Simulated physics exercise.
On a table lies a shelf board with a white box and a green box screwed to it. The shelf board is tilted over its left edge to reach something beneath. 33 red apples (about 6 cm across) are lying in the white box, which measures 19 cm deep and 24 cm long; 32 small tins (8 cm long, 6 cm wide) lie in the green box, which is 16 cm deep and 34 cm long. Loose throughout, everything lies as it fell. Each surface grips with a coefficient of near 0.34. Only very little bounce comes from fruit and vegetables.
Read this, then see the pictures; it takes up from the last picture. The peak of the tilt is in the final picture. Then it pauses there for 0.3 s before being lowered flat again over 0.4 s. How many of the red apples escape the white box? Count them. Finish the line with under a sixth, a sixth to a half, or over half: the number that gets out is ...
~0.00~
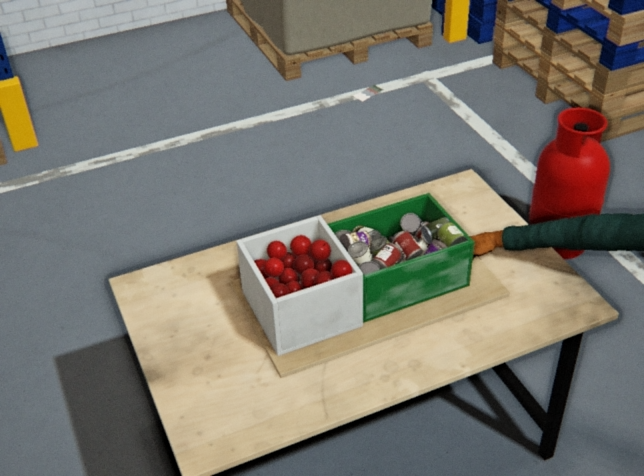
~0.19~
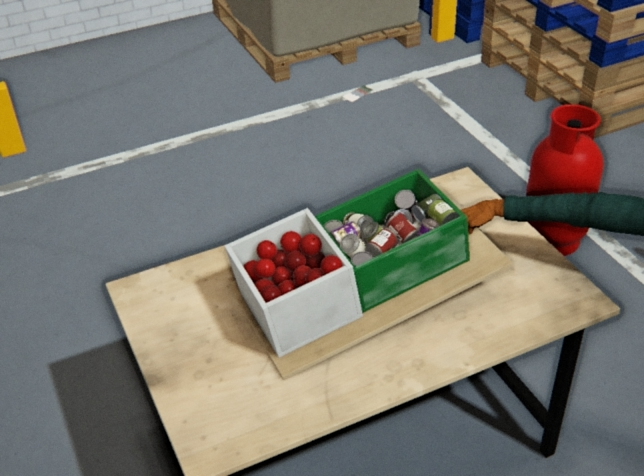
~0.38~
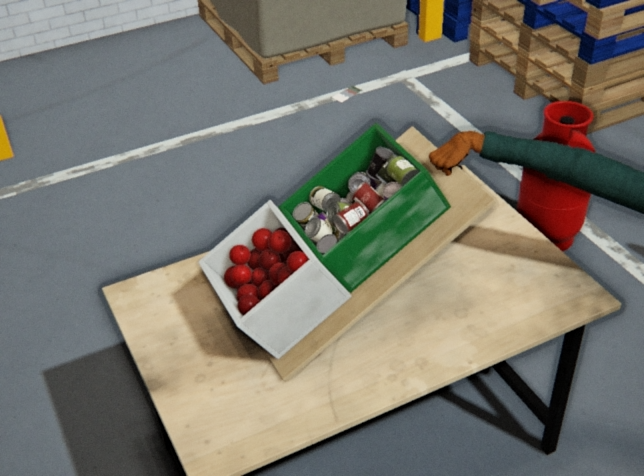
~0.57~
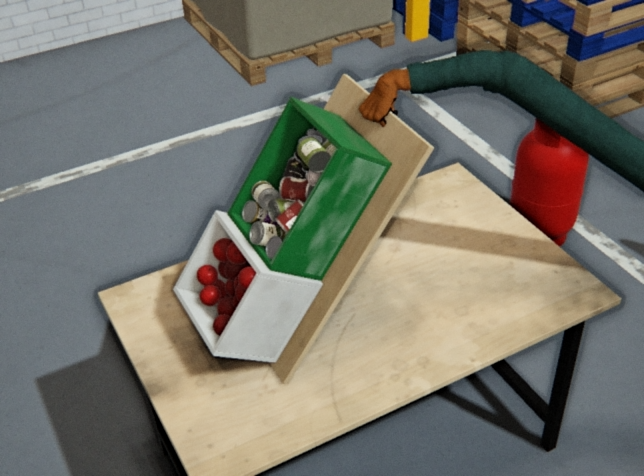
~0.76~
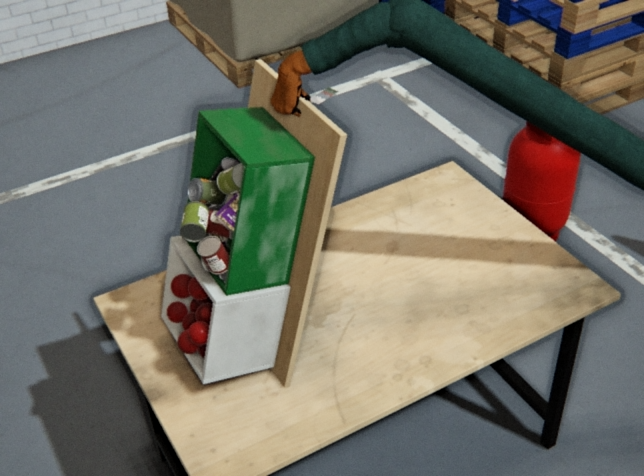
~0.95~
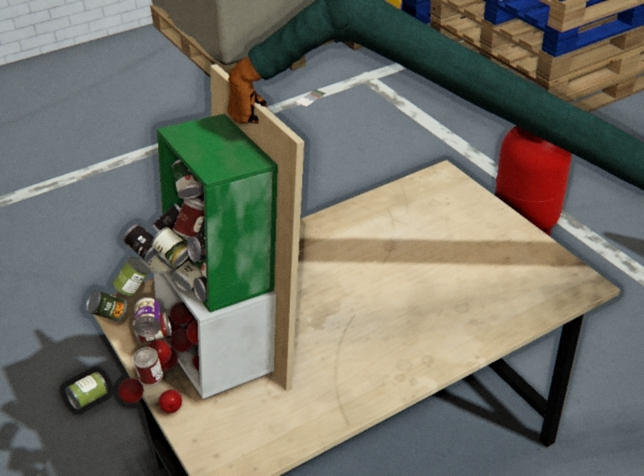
The number that gets out is a sixth to a half of the total.
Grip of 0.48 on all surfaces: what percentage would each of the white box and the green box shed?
White box 40, green box 90 per cent.
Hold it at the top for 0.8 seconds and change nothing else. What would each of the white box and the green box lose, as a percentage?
White box: 30%, green box: 80%.
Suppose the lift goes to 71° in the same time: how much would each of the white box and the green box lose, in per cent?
In that case the white box sheds 20 %, while the green box sheds 50 %.
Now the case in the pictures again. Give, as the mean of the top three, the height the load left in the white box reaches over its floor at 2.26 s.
Roughly 13 cm.
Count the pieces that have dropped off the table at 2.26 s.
At that time, the count is near 25.
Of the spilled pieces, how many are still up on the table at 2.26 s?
About 5.
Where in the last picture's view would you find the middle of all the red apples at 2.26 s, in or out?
Roughly (285, 310).
After 1.16 s, tilt 84°; white box 25 in, 8 out and green box 14 in, 18 out.
After 1.42 s, tilt 51°; white box 22 in, 11 out and green box 13 in, 19 out.
After 1.79 s, tilt 0°; white box 21 in, 12 out and green box 8 in, 24 out.
When it is over (at 2.26 s), white box 21 in, 12 out and green box 8 in, 24 out. Asked share, 12 of 33, 36 per cent.
